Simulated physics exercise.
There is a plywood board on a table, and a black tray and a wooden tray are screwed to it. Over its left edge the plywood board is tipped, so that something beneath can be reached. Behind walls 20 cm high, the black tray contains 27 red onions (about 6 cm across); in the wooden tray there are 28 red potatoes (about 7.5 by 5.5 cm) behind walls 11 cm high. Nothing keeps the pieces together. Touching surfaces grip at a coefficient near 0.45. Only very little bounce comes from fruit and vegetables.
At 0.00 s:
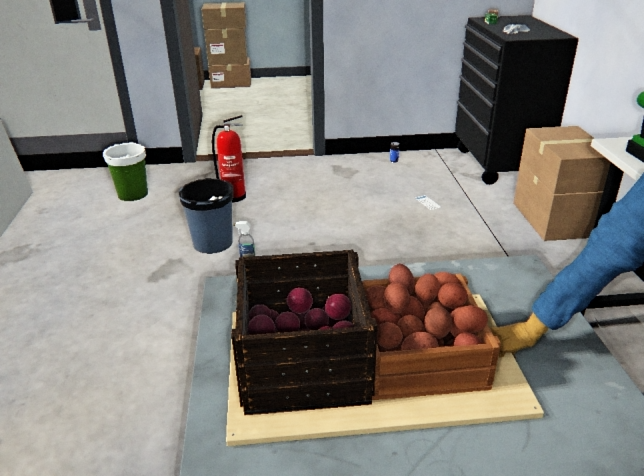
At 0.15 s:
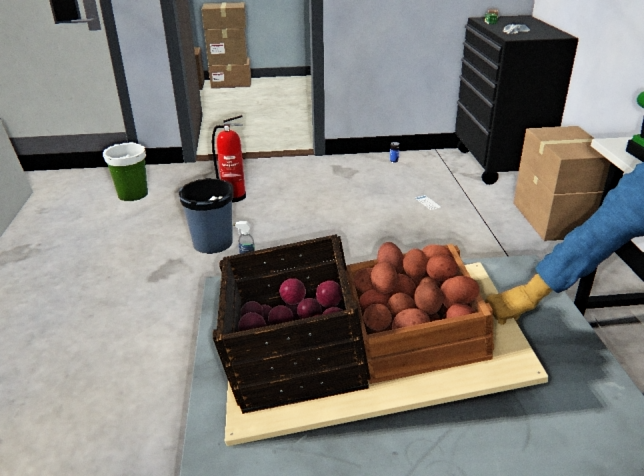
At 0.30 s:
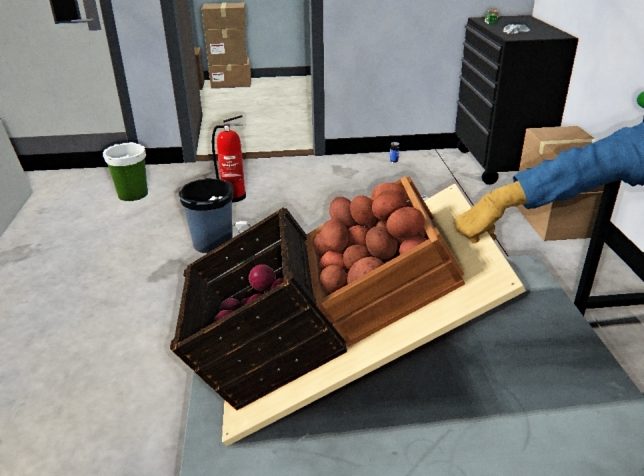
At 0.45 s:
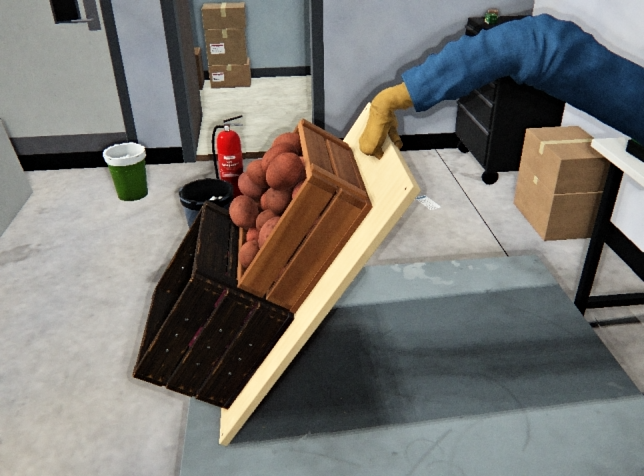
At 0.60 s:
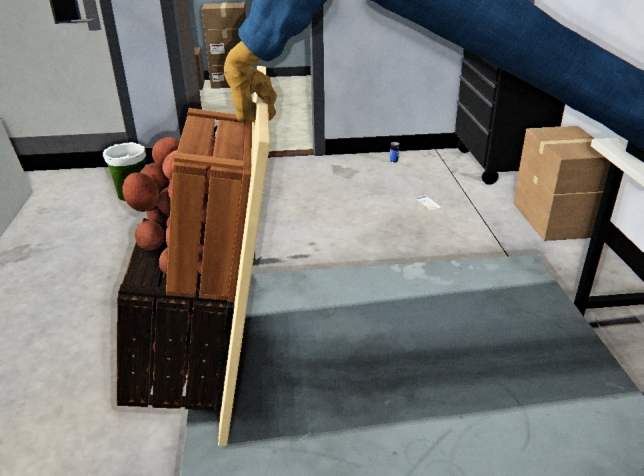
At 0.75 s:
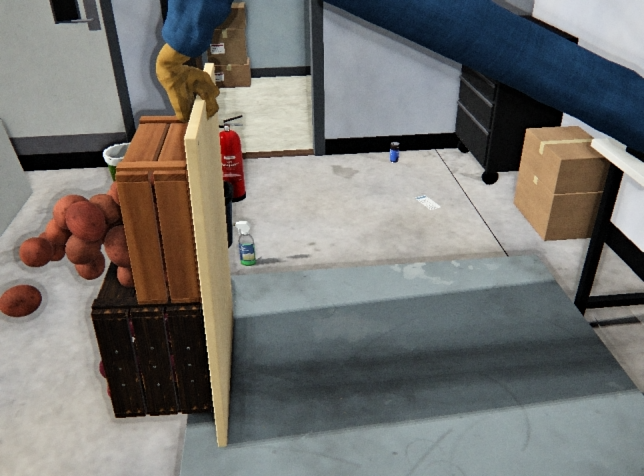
A gloved hand lifted the right side of a board holding a dark crate of red onions and a wooden crate of red potatoes, tilting it leftward until nearly upright as potatoes tumbled out.
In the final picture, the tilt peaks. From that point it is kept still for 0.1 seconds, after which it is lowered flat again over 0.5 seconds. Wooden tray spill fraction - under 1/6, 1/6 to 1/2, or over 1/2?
I would predict the loss comes to beyond one half.
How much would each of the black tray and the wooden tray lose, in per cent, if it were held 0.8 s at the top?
That would cost black tray 40 per cent of its load and wooden tray 90 per cent.
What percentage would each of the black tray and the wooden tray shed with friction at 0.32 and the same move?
Then the black tray sheds 40 per cent, while the wooden tray sheds 100 per cent.
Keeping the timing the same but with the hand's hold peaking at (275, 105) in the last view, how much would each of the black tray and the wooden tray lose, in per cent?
In that case black tray sheds 10 percent of its load and wooden tray sheds 80 percent.
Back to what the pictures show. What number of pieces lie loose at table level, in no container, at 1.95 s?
Roughly 0.
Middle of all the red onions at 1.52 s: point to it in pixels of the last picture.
I'd put the middle close to (284, 352).
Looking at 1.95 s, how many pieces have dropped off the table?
Estimate - about 30 in total.
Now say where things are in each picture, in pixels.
In the first frame (each is followed by its nearest rim corner in this view), wooden tray, (380, 354); black tray, (242, 338); 0° from level; none out.
The second frame shows wooden tray, (368, 337); black tray, (223, 337); 9° from level.
The third frame shows wooden tray, (321, 302); black tray, (178, 345); 31° from level.
The fourth frame shows wooden tray, (240, 282); black tray, (136, 370); 57° from level.
The fifth frame shows wooden tray, (166, 289); black tray, (117, 399); 79° from level; 6 out, the lowest potato at (149, 235).
The sixth frame shows wooden tray, (138, 298); black tray, (115, 411); 88° from level; 15 out, the lowest potato at (52, 247).
After 0.94 s, tilt 80°; black tray 21 in, 6 out and wooden tray 4 in, 24 out.
After 1.18 s, tilt 24°; black tray 19 in, 8 out and wooden tray 4 in, 24 out.
After 1.52 s, tilt 0°; black tray 19 in, 8 out and wooden tray 4 in, 24 out.
Outcome (at 1.95 s), black tray 19 in, 8 out and wooden tray 4 in, 24 out. Asked share, 24 of 28, 86 per cent.
